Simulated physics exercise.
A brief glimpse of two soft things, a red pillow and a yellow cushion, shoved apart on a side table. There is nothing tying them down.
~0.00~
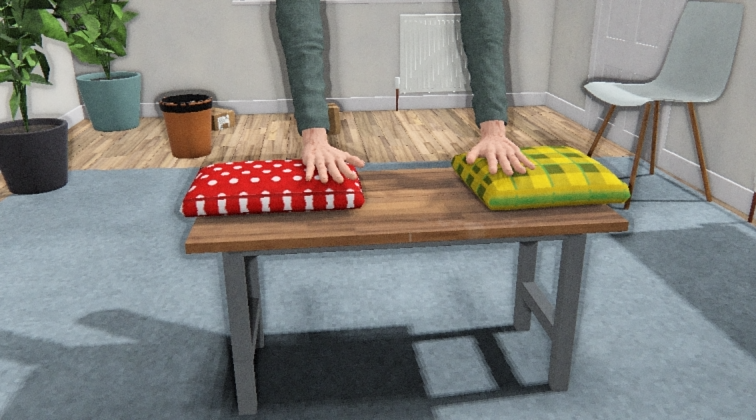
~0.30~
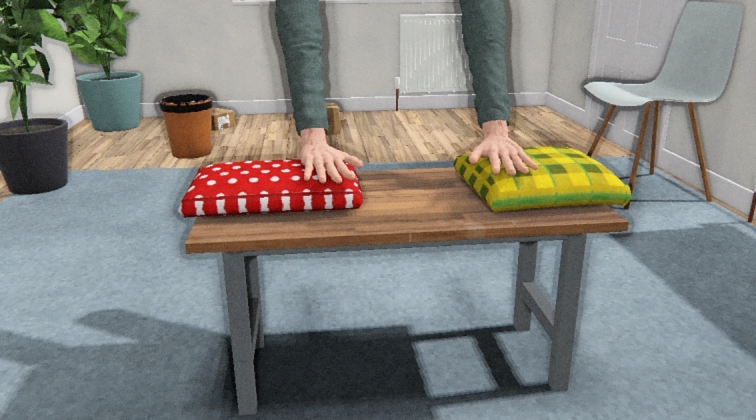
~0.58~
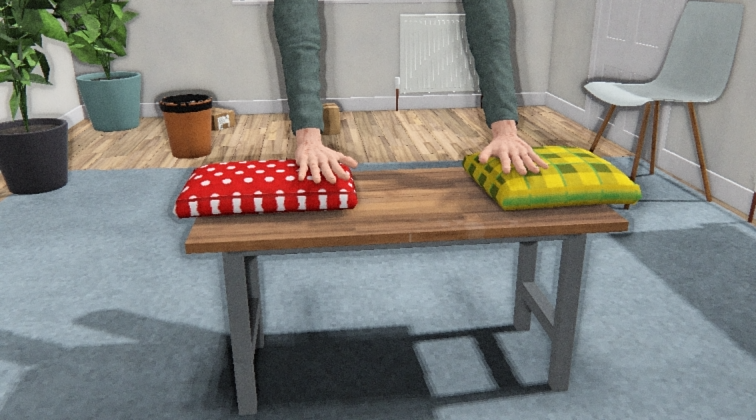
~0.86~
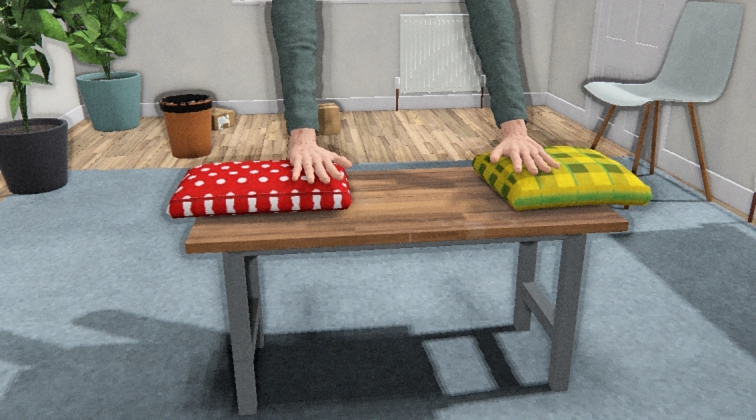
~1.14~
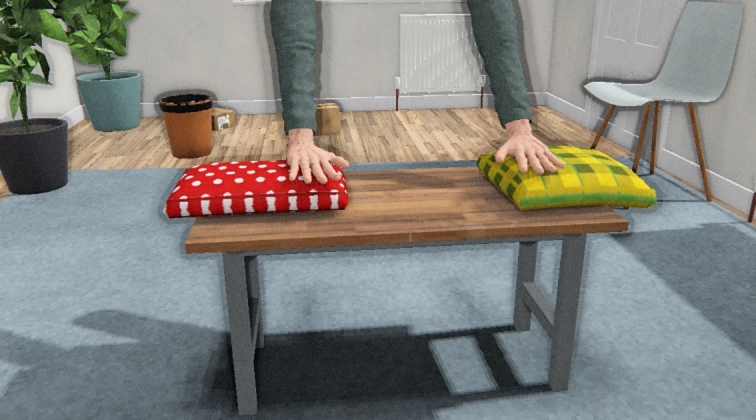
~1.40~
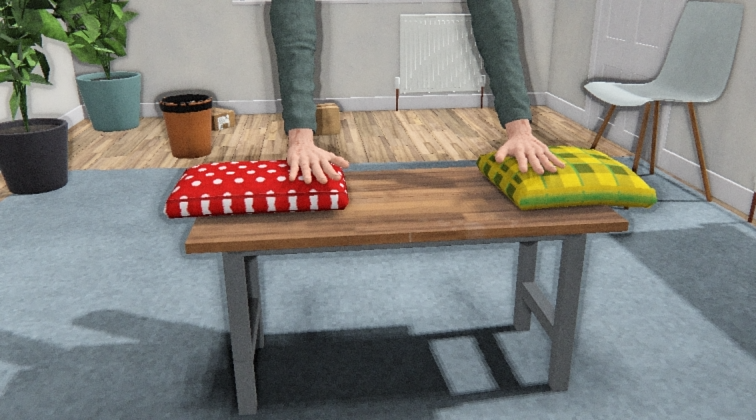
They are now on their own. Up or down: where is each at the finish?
At the finish, the red pillow is still up, the yellow cushion is still up.
After 1.82 s, pillow as it was left; cushion as it was left.
In the end, pillow as it was left; cushion as it was left. The red pillow remains on top and the yellow cushion holds its place.
